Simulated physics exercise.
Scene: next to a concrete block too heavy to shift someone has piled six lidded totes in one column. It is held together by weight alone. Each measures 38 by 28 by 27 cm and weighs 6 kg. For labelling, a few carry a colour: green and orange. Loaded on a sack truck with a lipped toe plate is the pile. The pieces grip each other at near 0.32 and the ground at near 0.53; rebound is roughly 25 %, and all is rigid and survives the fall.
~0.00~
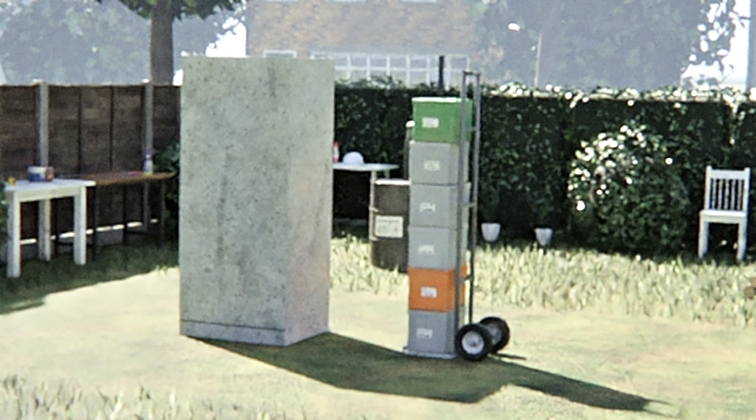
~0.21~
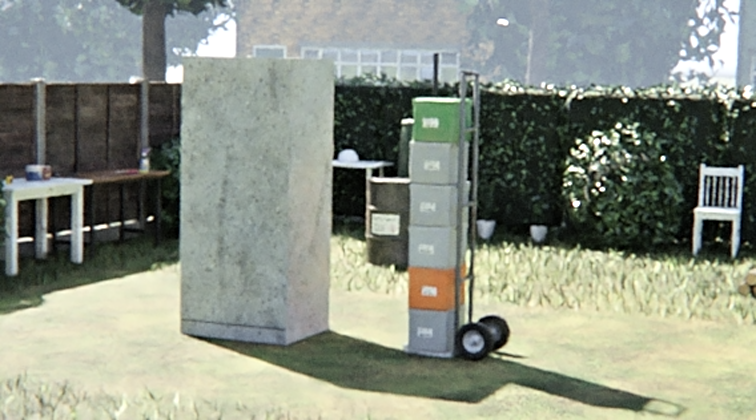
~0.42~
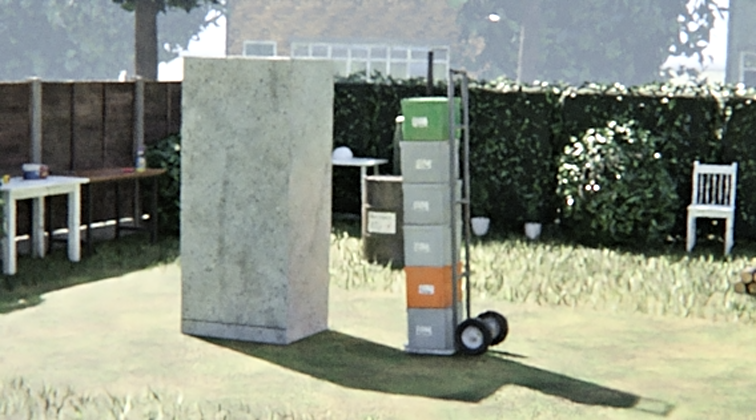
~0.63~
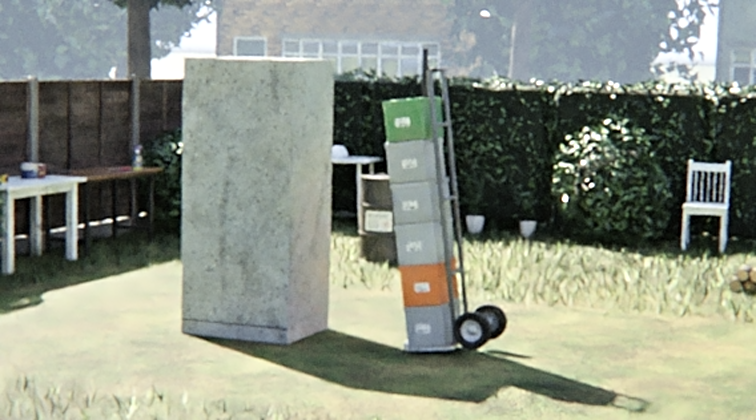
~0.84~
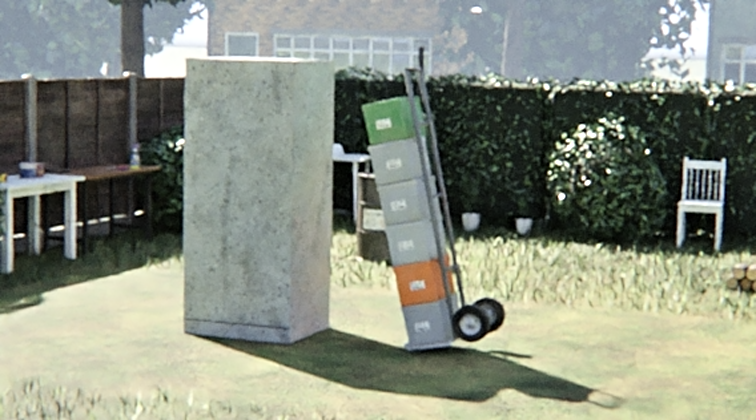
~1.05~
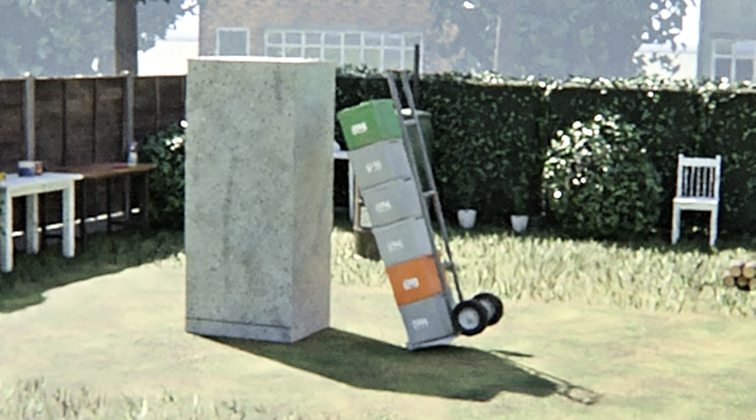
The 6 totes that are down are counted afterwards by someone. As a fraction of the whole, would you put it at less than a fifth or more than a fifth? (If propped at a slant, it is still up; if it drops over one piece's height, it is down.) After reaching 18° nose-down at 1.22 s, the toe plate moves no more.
Counted up, it comes to less than a fifth.
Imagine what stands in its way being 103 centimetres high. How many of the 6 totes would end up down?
Result - 1.
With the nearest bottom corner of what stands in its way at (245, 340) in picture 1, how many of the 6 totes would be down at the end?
I reckon the answer is 5.
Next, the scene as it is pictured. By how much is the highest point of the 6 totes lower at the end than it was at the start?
5 cm.
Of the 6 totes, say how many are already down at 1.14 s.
By that point, 0 in all.
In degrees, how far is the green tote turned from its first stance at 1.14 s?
Its tilt comes to about 25° at that moment.
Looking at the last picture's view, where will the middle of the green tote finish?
I'd place it at about (337, 134) in the final view.
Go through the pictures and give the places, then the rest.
In the first picture (each place is the centre of the face we see best; the camera moves round a little), truck frame (462, 130) 0° forward; orange tote (427, 290); green tote (432, 121); all as stacked.
Truck frame (462, 130) 0° forward; green tote (432, 121), in the second picture.
Truck frame (452, 128) 3° forward; green tote (422, 121) moved 8 cm; orange tote (424, 288) moved 23 mm; 5 have shifted, in the third picture.
Truck frame (434, 125) 8° forward; green tote (404, 121) tilted 8°; orange tote (420, 286) tilted 8°; 6 have shifted, in the fourth picture.
Truck frame (416, 124) 13° forward; green tote (385, 122) tilted 13°; orange tote (415, 285) tilted 13°; 6 have shifted, in the fifth picture.
Truck frame (402, 124) 17° forward; green tote (360, 127) tilted 20°; orange tote (409, 283) tilted 20°; 6 have shifted, in the sixth picture.
By 1.14 s, none of the 6 totes down, 6 disturbed; green tote tilted 24°; orange tote tilted 24°.
By 1.28 s, none of the 6 totes down, 6 disturbed; orange tote tilted 31°; green tote tilted 30°, 10 cm lower.
When it is over (2.3 s), none of the 6 totes down, 6 disturbed; orange tote tilted 35°; green tote tilted 20°, 11 cm lower. That is 0 per cent. In pixels of the last frame, middles, orange tote near (400, 282), green tote near (337, 134).
